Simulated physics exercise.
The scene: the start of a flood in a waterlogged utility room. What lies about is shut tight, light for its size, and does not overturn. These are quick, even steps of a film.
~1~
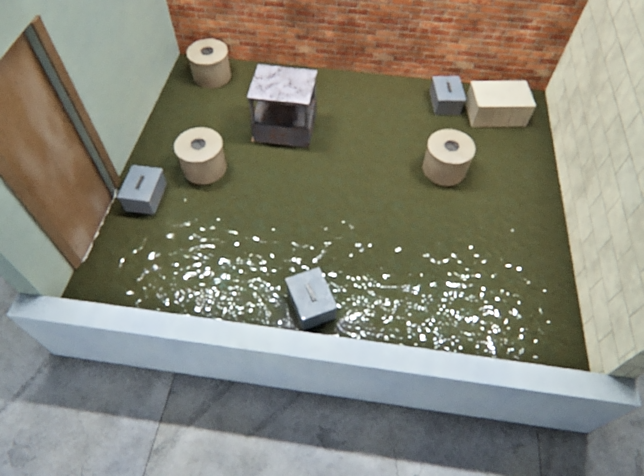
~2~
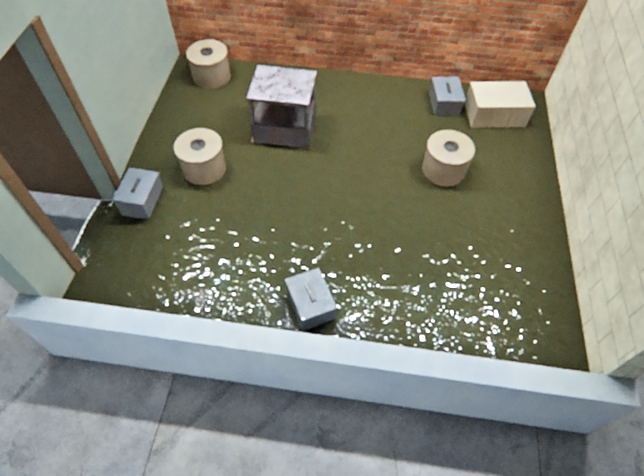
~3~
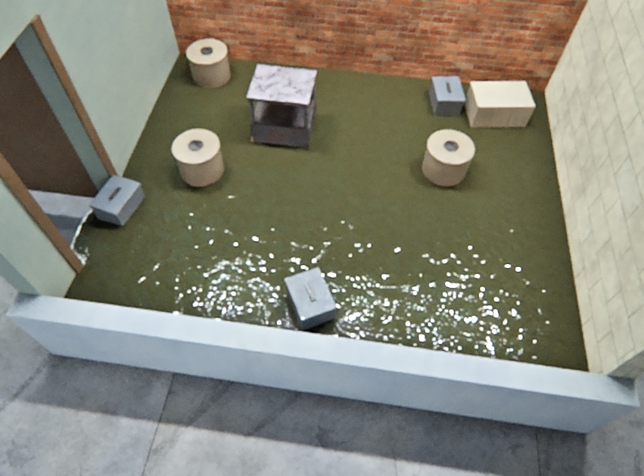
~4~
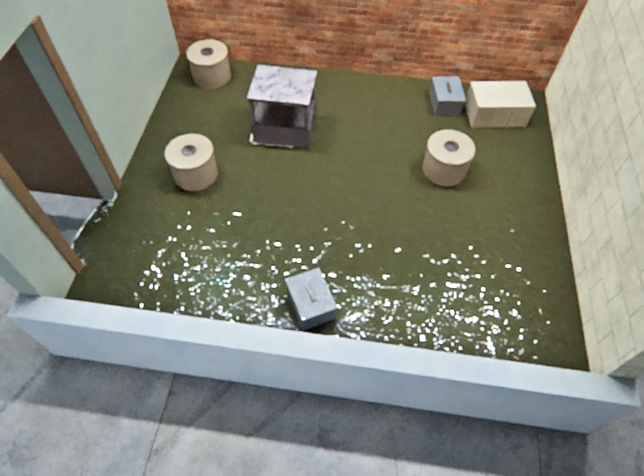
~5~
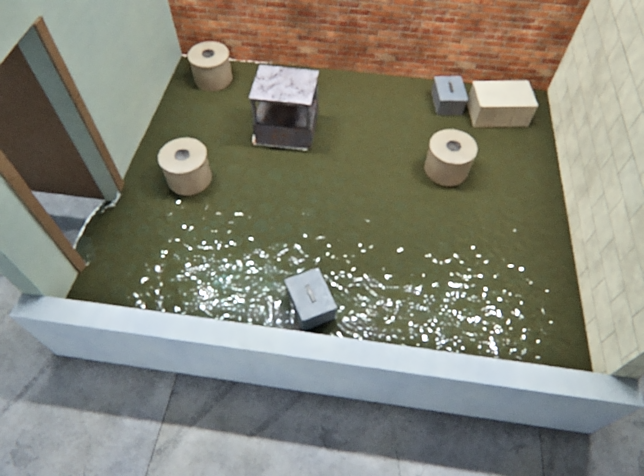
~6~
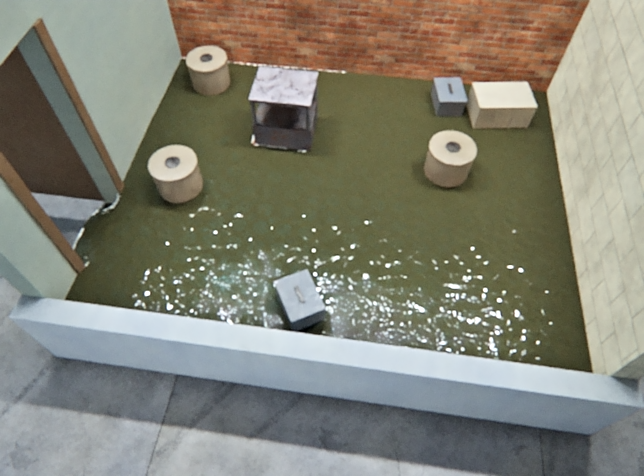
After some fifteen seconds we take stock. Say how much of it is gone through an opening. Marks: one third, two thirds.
It is from one to two thirds.
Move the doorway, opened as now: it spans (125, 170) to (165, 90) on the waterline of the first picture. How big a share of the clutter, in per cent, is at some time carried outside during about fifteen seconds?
Roughly 40 per cent.
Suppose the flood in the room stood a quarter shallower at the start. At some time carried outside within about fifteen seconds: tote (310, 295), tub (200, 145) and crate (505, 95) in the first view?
As listed: Out, through, left behind.
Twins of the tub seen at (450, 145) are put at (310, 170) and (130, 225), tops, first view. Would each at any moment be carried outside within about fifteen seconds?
One after the other: Washed out, yes.
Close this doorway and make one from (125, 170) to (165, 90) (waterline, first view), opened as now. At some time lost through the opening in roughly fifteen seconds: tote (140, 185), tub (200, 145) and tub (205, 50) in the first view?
In that order: Yes, through, carried outside.
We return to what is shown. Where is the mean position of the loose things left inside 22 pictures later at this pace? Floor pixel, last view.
Close to (315, 166).
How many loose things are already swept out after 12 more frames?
It comes to 2.
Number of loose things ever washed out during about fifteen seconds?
The number is 3.
A moment on, 1 of 7 are out; 6 afloat.
Next, 2 of 7 are out; 5 afloat.
Later, 2 of 7 are out; 5 afloat.
In the end, 3 of 7 are out; 4 afloat.
